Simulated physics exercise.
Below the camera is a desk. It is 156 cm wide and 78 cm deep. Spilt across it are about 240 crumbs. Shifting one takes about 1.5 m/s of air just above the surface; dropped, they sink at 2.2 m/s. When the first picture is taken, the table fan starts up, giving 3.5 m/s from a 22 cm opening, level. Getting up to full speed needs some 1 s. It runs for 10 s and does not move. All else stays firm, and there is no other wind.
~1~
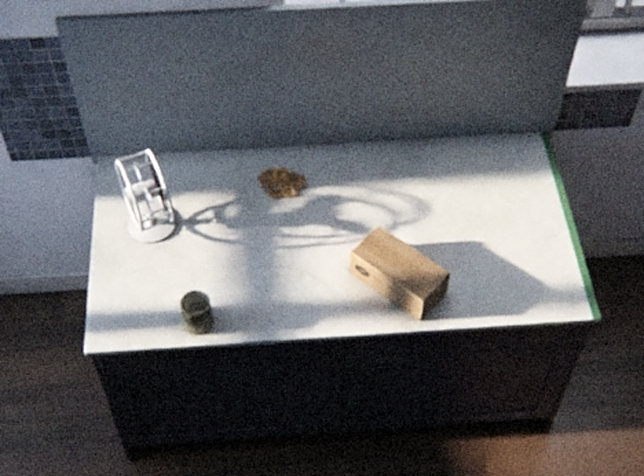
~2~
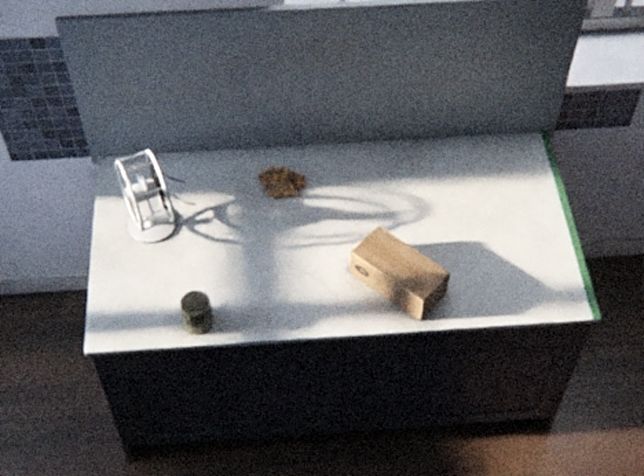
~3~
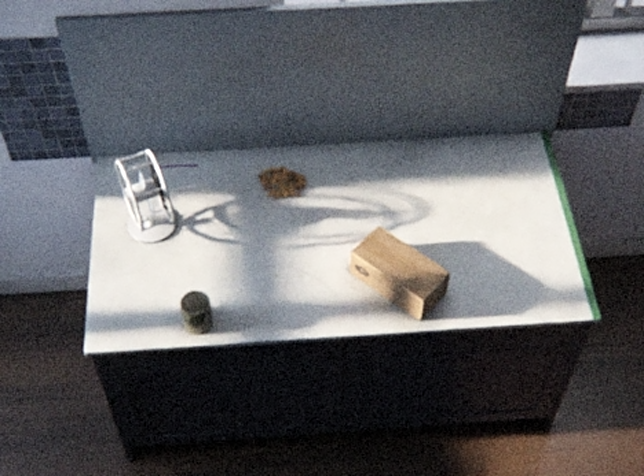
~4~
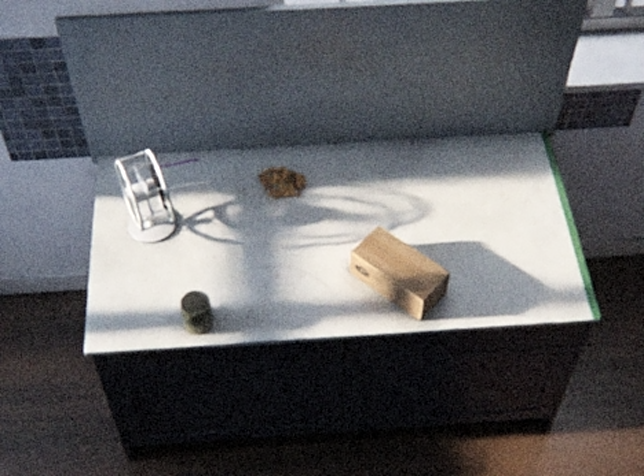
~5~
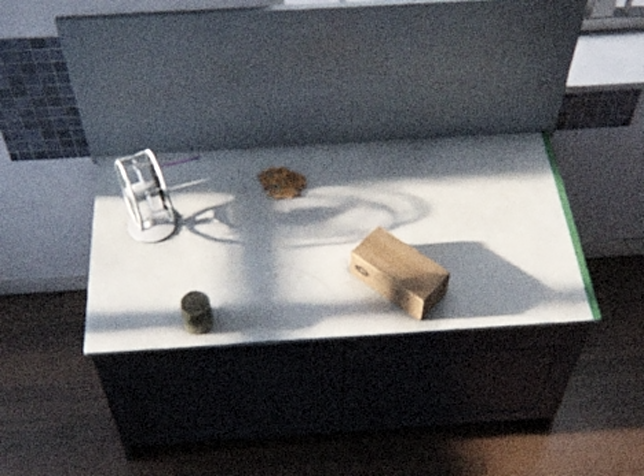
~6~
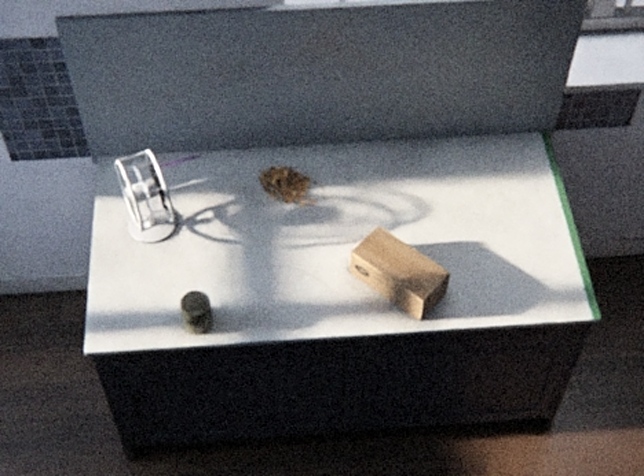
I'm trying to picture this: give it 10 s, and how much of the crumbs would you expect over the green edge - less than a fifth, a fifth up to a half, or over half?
I'd expect over half of them there.
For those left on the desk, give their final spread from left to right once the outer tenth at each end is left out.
Around 50 centimetres from left to right.
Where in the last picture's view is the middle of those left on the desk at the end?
Look near pixel (512, 207) of the last view.
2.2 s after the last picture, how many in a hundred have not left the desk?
About 50 %.
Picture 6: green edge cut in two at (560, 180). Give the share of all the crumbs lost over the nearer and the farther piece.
Roughly 60 % cross the nearer stretch, while around 20 % cross the farther one.
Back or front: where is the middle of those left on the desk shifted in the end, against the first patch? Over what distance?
The middle ends nearer the front end, some 15 cm from where the patch began.
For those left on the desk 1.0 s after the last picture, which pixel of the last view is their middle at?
I'd aim at pixel (338, 182) or close to it.
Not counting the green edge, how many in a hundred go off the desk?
Roughly 0 per cent.
Then, 1.0 s after the last picture, 88 % are on the move or not yet settled, 18 % are over the green edge; the middle of those still in play is near (338, 182).
Then, 2.2 s after the last picture, 56 % are on the move or not yet settled, 49 % are over the green edge; the middle of those still in play is near (480, 200).
Then, 4.6 s after the last picture, 19 % are on the move or not yet settled, 78 % are over the green edge; the middle of those still in play is near (495, 206).
Then, 9.1 s after the last picture, at the end, 83 % are over the green edge; the middle of those still in play is near (512, 207).
